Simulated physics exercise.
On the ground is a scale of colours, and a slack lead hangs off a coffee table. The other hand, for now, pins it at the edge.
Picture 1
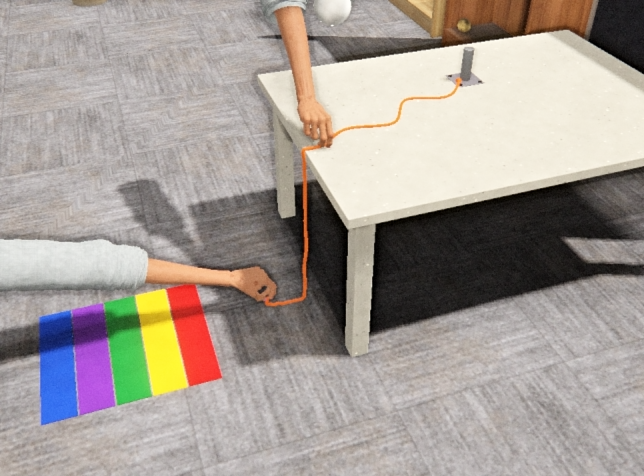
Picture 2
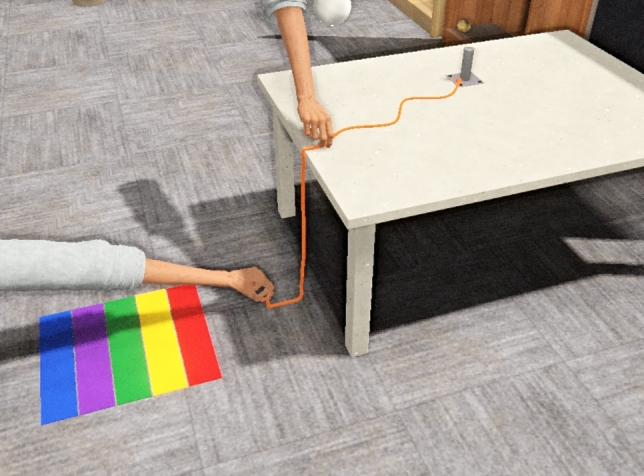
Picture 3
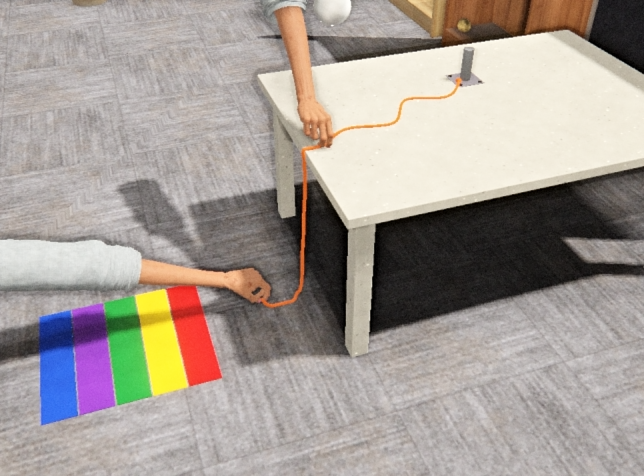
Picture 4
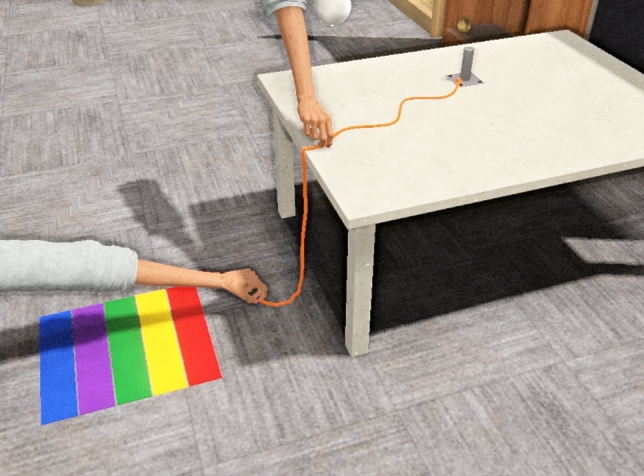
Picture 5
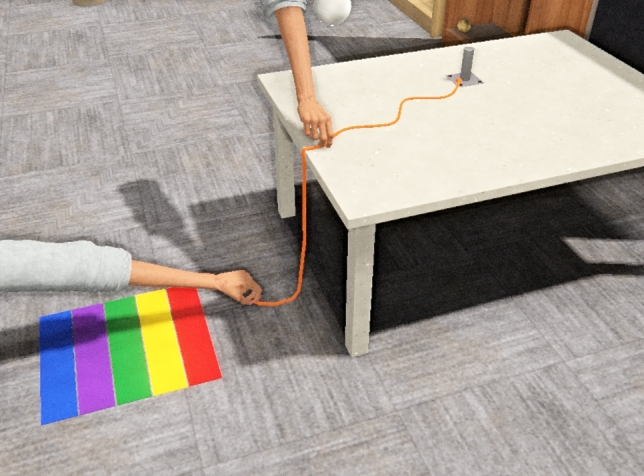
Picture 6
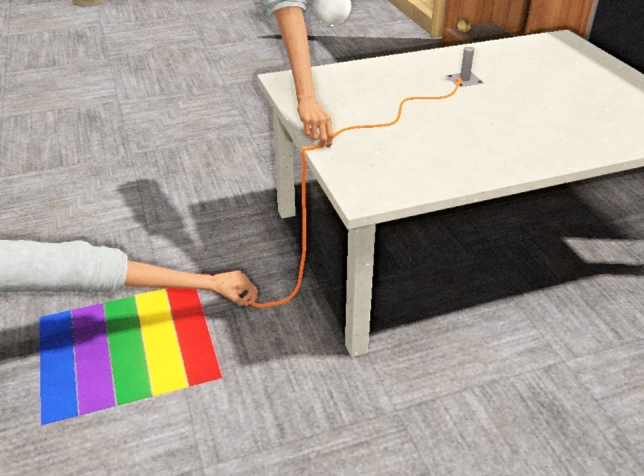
An orange cord's lower end is drawn slightly left by one hand beside a table.
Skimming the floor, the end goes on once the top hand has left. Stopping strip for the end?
Green.
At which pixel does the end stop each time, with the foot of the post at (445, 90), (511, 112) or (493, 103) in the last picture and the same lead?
Somewhere near (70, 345), (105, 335) and (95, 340), in that order.
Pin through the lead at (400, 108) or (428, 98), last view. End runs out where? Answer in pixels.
First try at (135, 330), second at (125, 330).
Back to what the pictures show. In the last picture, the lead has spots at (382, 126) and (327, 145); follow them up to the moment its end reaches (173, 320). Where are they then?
Roughly (355, 126) for one and roughly (300, 156) for the other.
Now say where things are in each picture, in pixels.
The first frame shows end (268, 298); red (201, 363); yellow (167, 371); green (132, 380); purple (96, 389); blue (59, 399).
The second frame shows end (265, 298); lead through (452, 94) (400, 109) (351, 128) (304, 164) (304, 225) (302, 282).
The third frame shows end (262, 299).
The fourth frame shows end (258, 300); lead through (452, 94) (400, 109) (351, 128) (304, 164) (304, 225) (301, 282).
The fifth frame shows end (253, 301).
The sixth frame shows end (249, 302); lead through (452, 94) (400, 109) (351, 128) (304, 164) (304, 225) (300, 282).
Early on, end near (173, 320); over yellow.
Midway, end near (137, 328); over green.
At the end of the slack, end near (115, 334); over green. Over green.
